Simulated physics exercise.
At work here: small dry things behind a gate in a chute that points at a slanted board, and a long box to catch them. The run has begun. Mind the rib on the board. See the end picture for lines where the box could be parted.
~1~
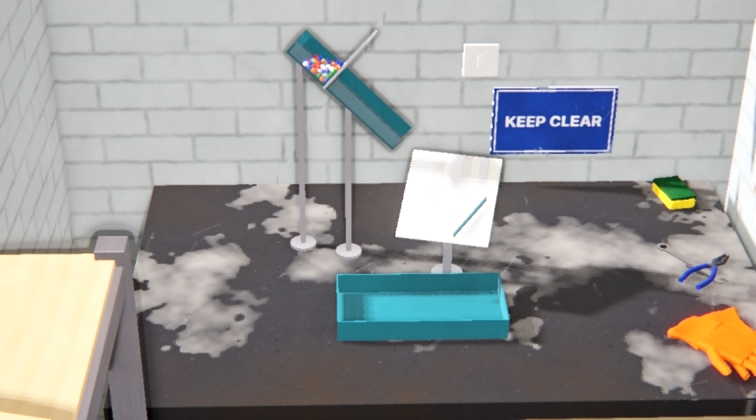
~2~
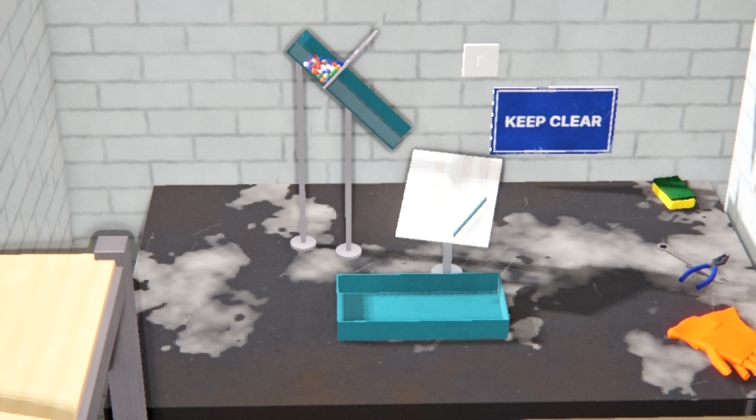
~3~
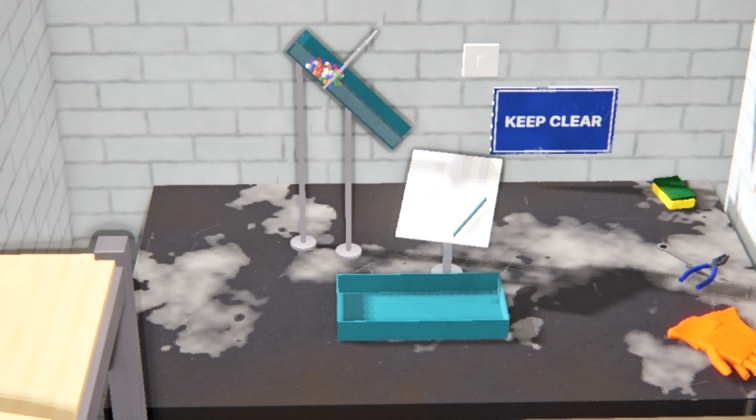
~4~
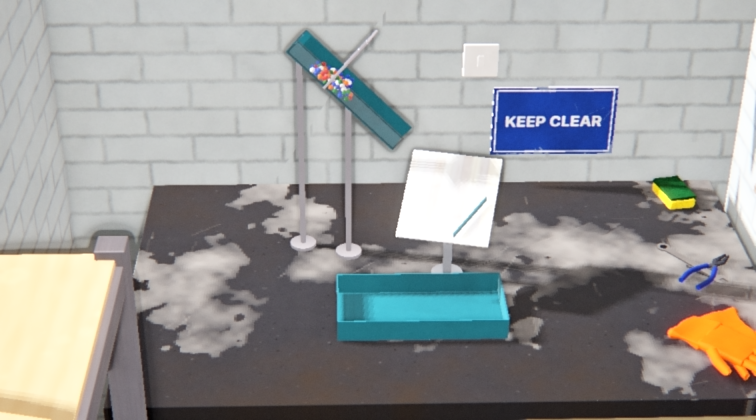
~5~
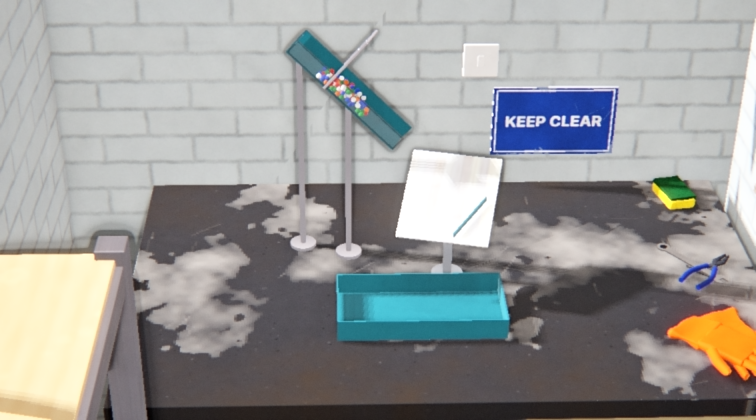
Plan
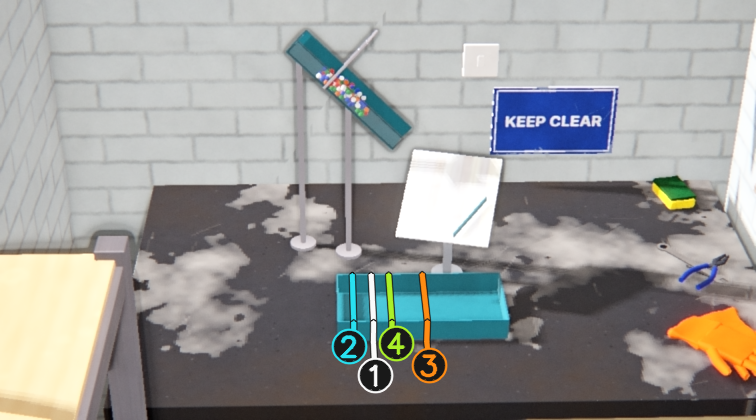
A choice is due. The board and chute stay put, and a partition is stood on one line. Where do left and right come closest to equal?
The best line is 3.
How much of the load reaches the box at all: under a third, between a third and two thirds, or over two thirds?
About that: Over two thirds.
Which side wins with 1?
More lands on the right.
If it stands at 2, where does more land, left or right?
More lands on the right.
On the marked copy, line 1 crosses the front rim at (373, 321); line 2 crosses the front rim at (353, 321); line 3 crosses the front rim at (427, 320); line 4 crosses the front rim at (391, 321).
With 1, of what is caught, none on the left of the divider, all on the right.
With 2, of what is caught, none on the left of the divider, all on the right.
With 3, of what is caught, about a third on the left of the divider, about two thirds on the right.
With 4, of what is caught, a stray few on the left of the divider, nearly all on the right.
